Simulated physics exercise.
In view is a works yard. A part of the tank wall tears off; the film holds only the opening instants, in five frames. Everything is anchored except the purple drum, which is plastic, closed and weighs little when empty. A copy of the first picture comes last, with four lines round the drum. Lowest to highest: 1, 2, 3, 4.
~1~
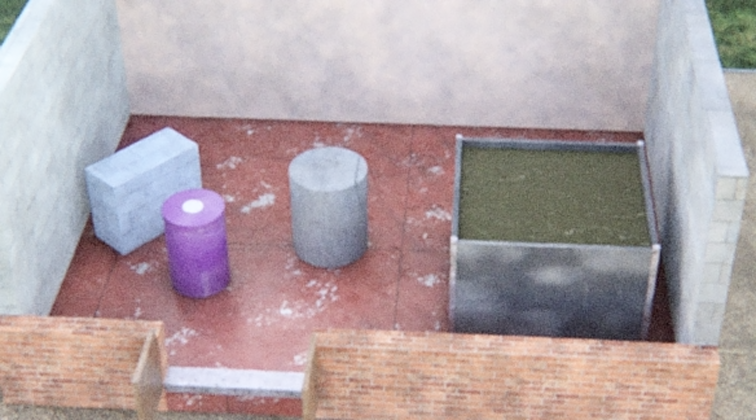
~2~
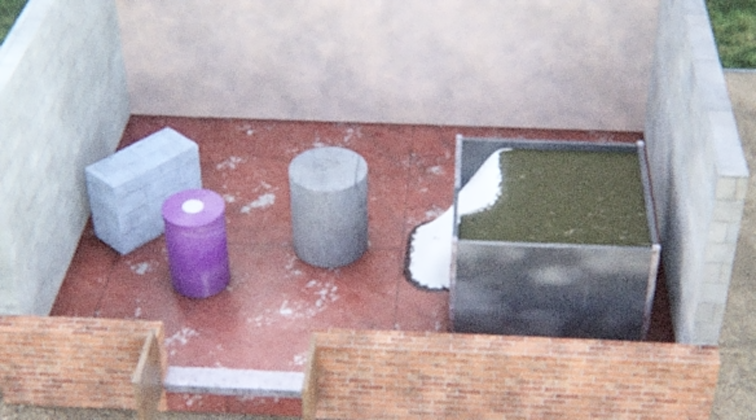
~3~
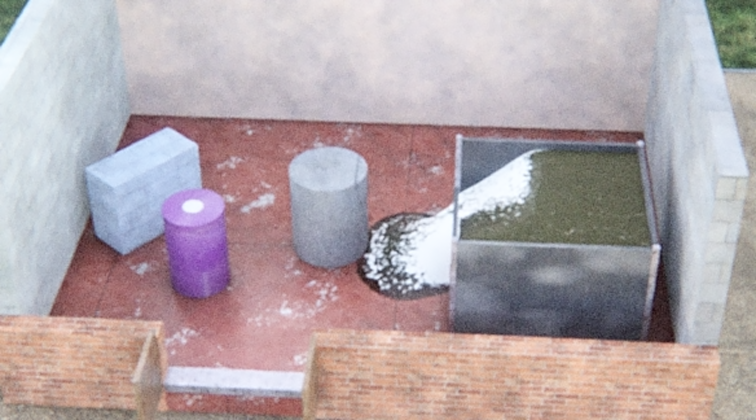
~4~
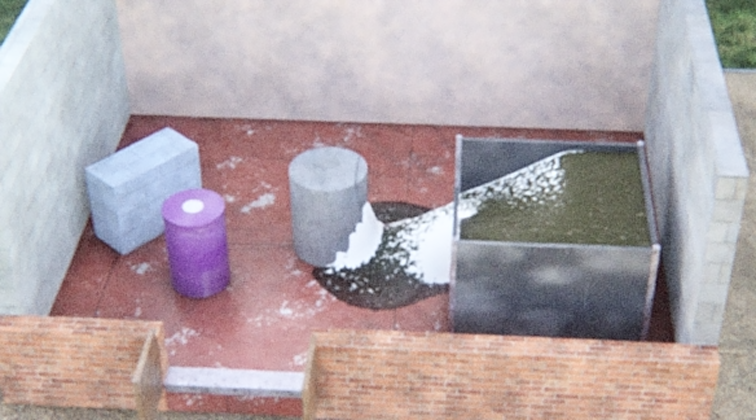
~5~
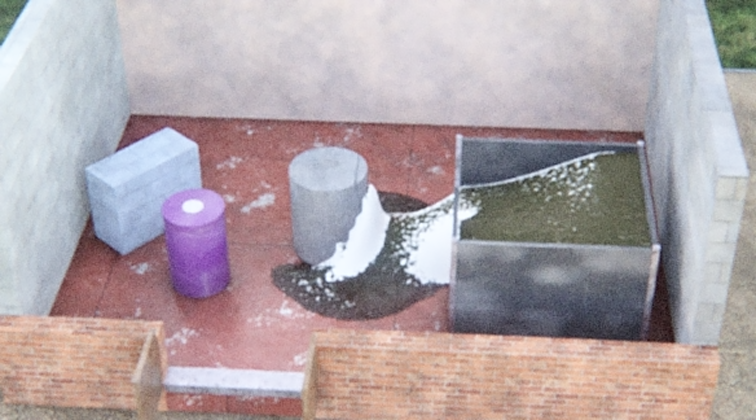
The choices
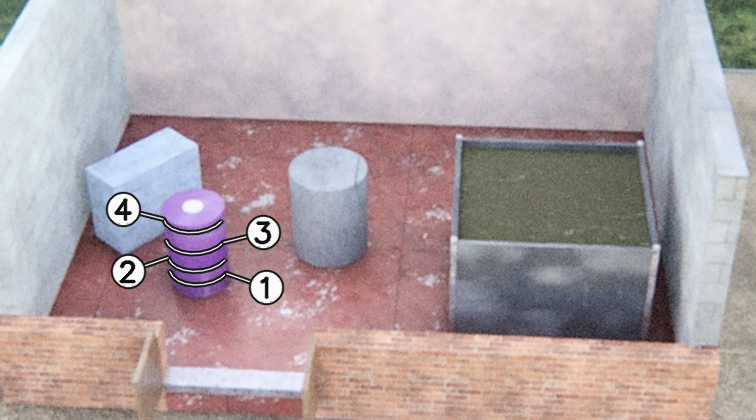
Dark, foamy water pouring from the left side of a full tank, spreading leftward across a red yard floor around a grey cylinder.
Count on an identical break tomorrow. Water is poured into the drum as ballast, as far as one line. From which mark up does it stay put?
1 is the one.
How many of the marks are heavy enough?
All of them.
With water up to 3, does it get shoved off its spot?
No, not at all.
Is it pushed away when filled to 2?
No, not at all.
In white, 1 at (194, 284); 2 at (192, 271); 3 at (190, 253); 4 at (188, 232); from the bottom up 1, 2, 3, 4.
With 1, it does not move.
With 2, it does not move.
With 3, it does not move.
With 4, it does not move.
